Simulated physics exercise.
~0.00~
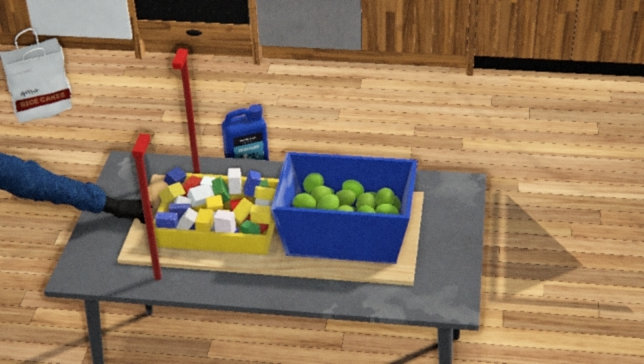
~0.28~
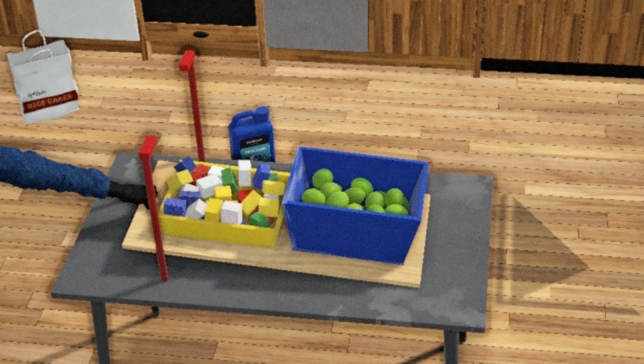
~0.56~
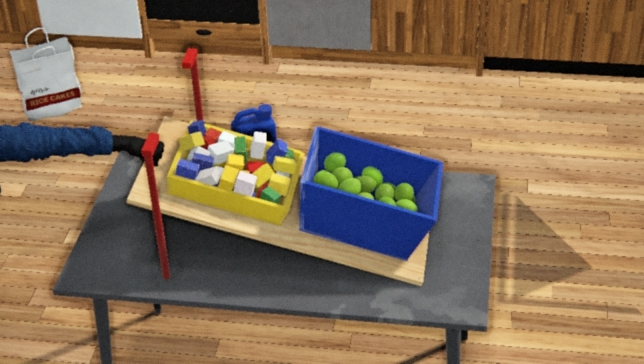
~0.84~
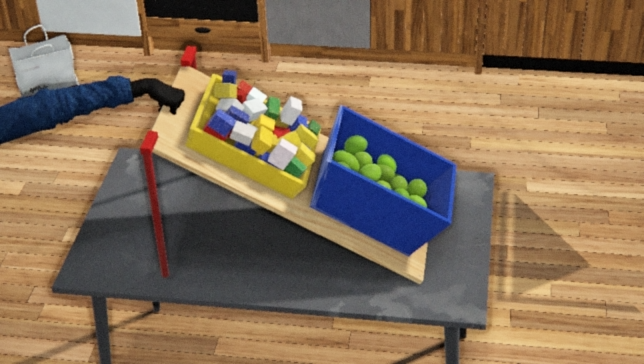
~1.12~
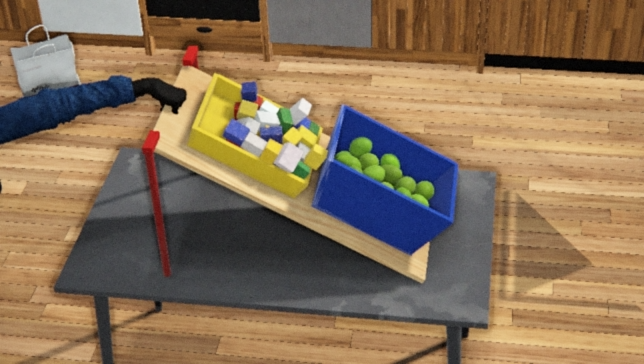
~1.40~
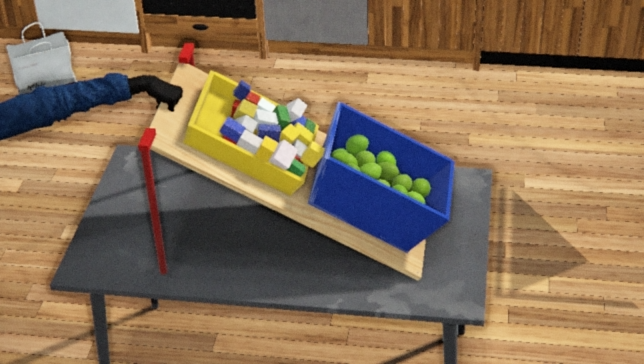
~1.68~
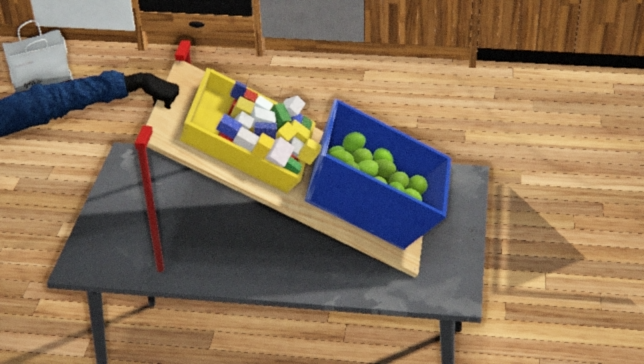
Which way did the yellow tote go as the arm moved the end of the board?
The yellow tote moved up as the left end of the board rose.
A wooden board holding a yellow tote of toy bricks and a blue tote of limes tilted as a blue-sleeved arm raised its left end to the red stops. The bricks slid toward the lower right, but everything stayed in the totes.
